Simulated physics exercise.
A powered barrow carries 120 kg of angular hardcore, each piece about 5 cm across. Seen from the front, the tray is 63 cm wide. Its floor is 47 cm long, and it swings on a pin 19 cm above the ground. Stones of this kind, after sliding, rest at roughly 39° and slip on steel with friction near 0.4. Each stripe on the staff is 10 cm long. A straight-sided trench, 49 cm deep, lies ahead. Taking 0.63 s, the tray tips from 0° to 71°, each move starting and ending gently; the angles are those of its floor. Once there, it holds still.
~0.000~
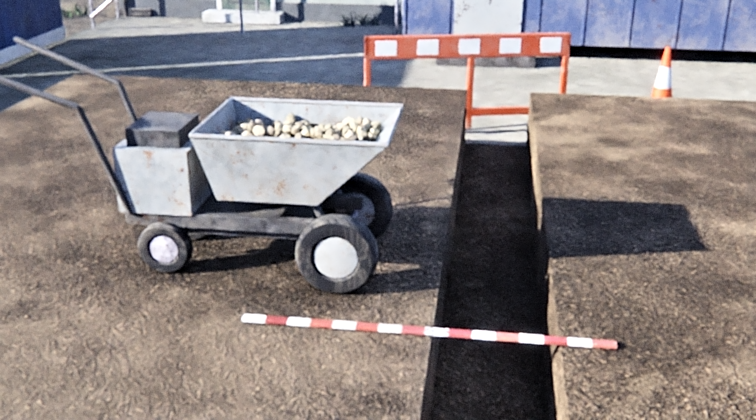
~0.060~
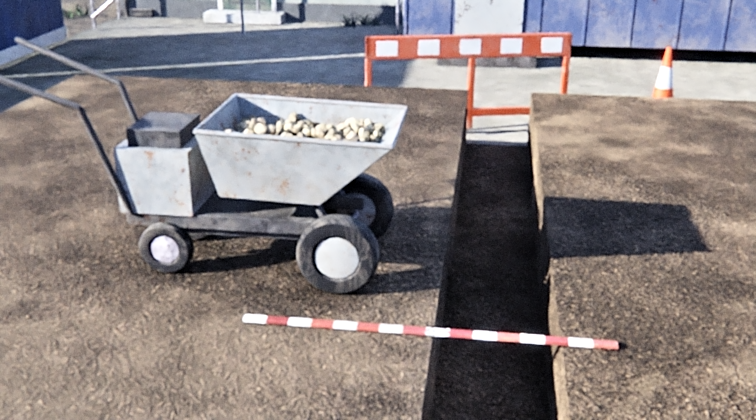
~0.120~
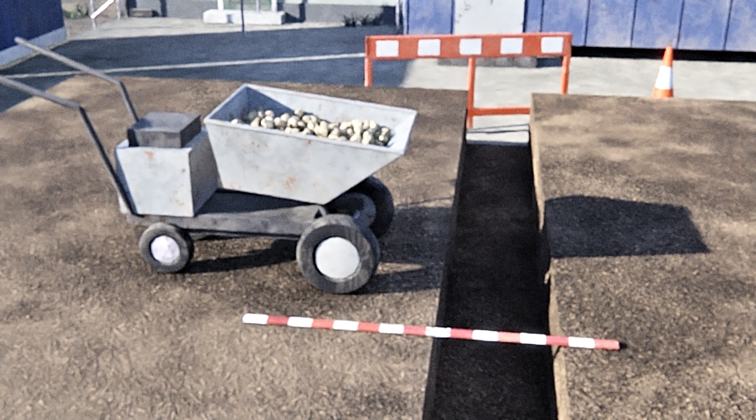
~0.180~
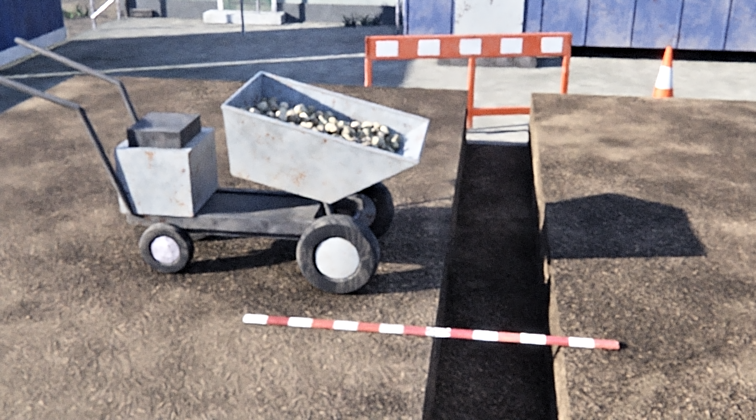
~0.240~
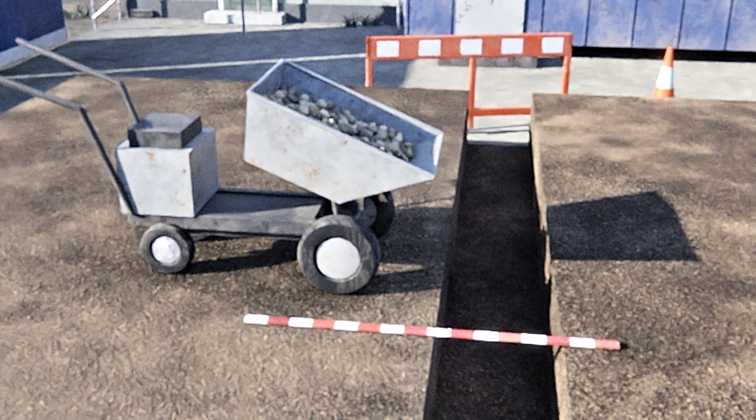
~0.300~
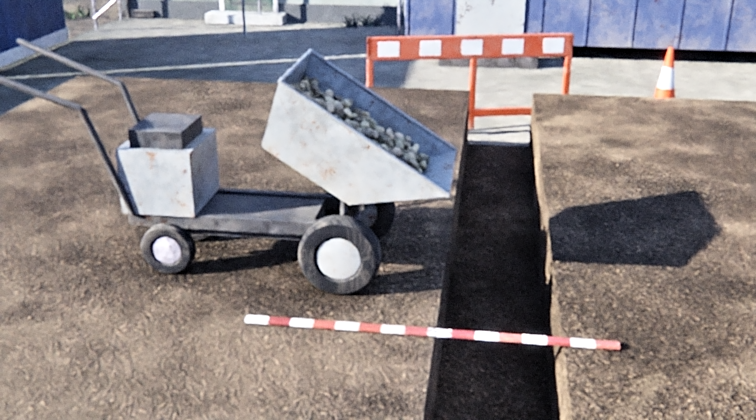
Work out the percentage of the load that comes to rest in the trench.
It works out at about 96 per cent of the load.
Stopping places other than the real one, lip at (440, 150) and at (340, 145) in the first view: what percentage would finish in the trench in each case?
From the first place around 50 per cent, from the other around 100.
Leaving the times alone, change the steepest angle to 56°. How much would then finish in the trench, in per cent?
Close to 50 per cent then.
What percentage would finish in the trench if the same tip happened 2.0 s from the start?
In that case, around 100%.
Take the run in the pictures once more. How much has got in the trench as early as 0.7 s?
Some 25 per cent.
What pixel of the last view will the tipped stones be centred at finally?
Roughly (516, 350), I'd say.
After 0.5 s the floor is at 60°; 100 % in the tray; the foremost stones are at (456, 214).
After 0.7 s the floor is at 71°; 76 % in the tray, 24 % in the trench; the foremost stones are at (539, 344).
After 1.1 s the floor is at 71°; 13 % in the tray, 83 % in the trench, 4 % past the trench; the foremost stones are at (637, 285).
After 3.0 s the floor is at 71°; 0 % in the tray, 96 % in the trench, 4 % past the trench; the foremost stones are at (681, 284).
